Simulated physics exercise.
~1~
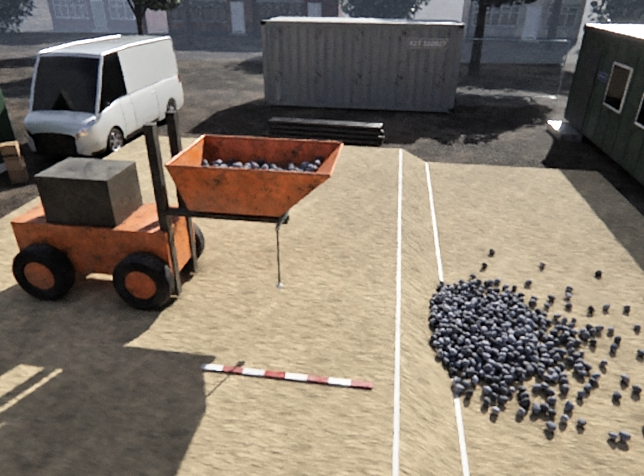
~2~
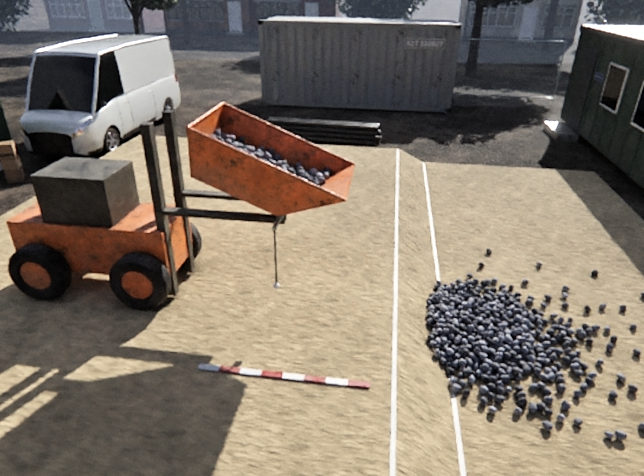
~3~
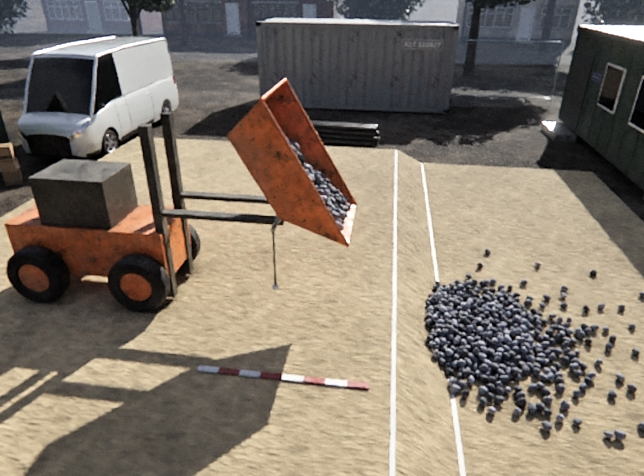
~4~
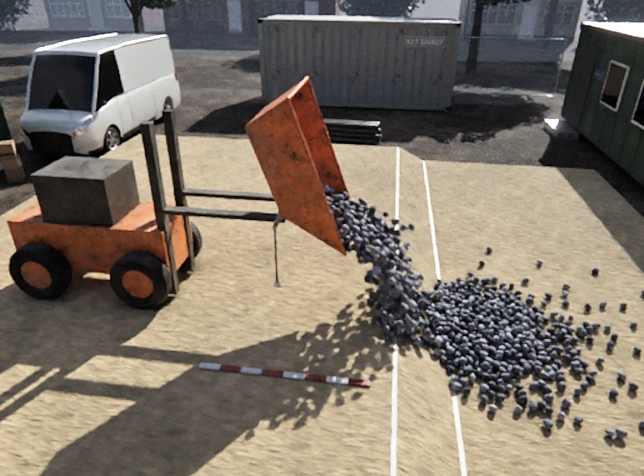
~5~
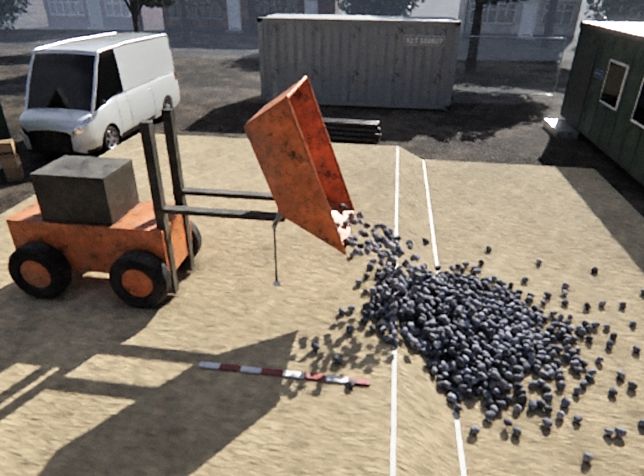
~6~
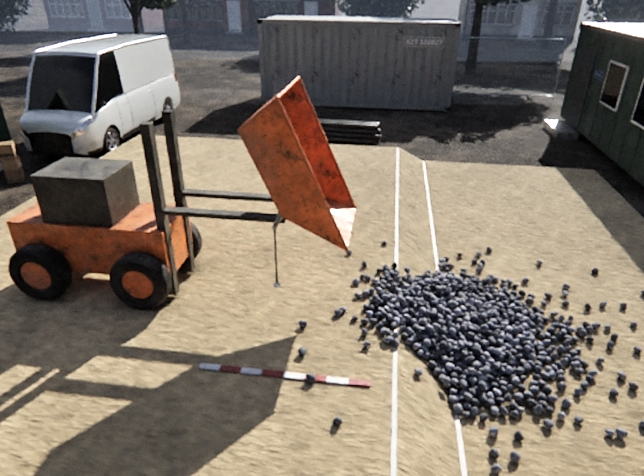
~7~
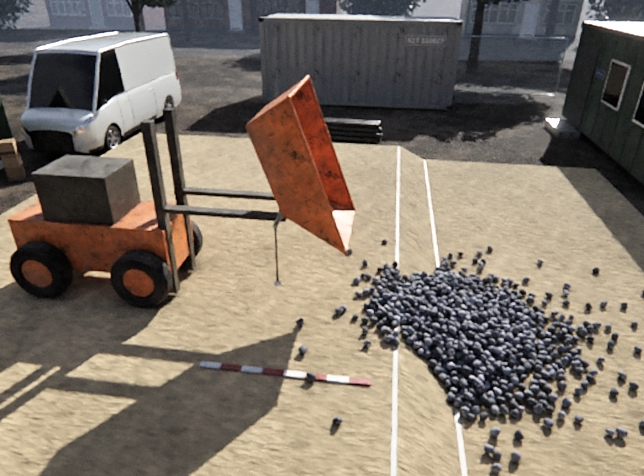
Orange forklift tipping a skip of dark round stones beside an earlier heap, spreading them across white lines until it hangs empty.
